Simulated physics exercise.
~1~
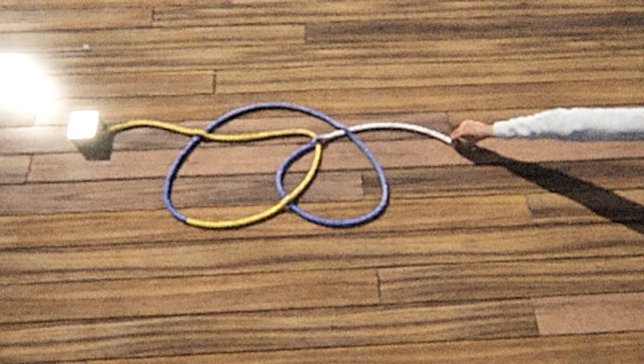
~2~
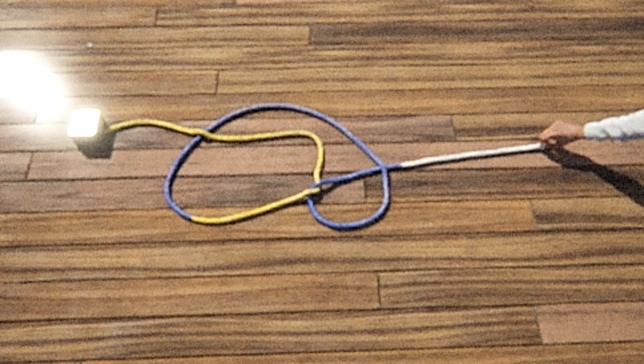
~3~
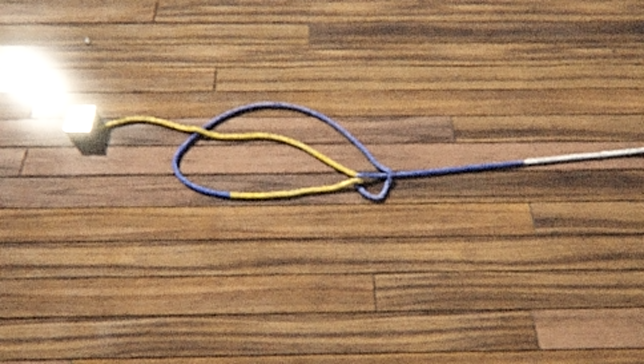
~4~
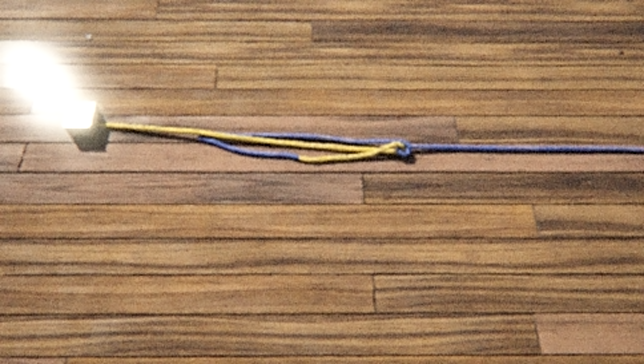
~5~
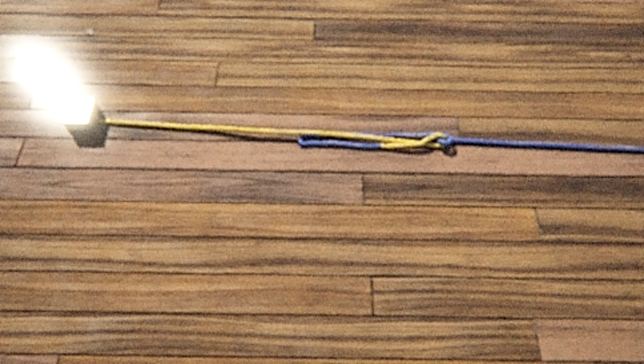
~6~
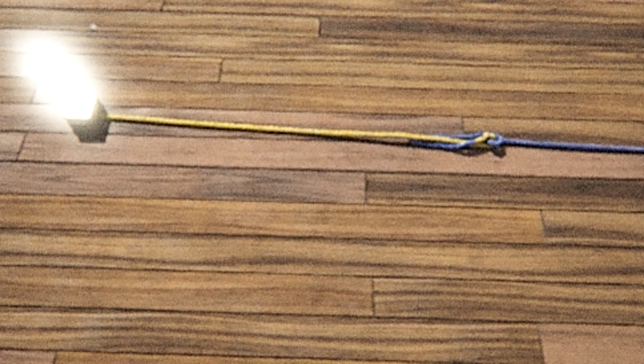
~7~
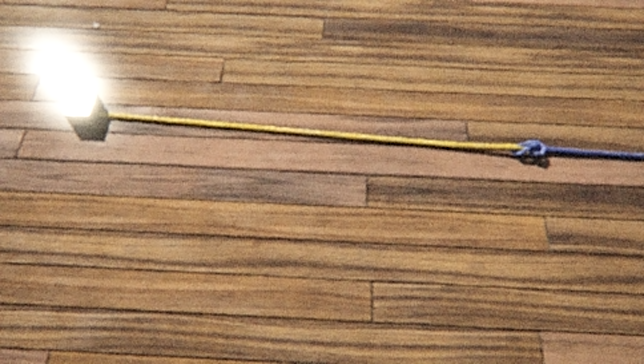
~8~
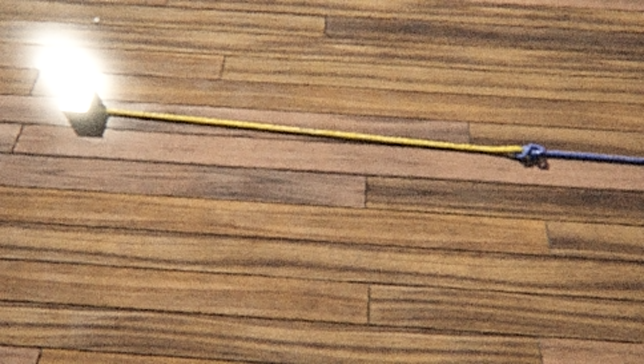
A looped blue, yellow and white rope is pulled right by a hand and knots tight.
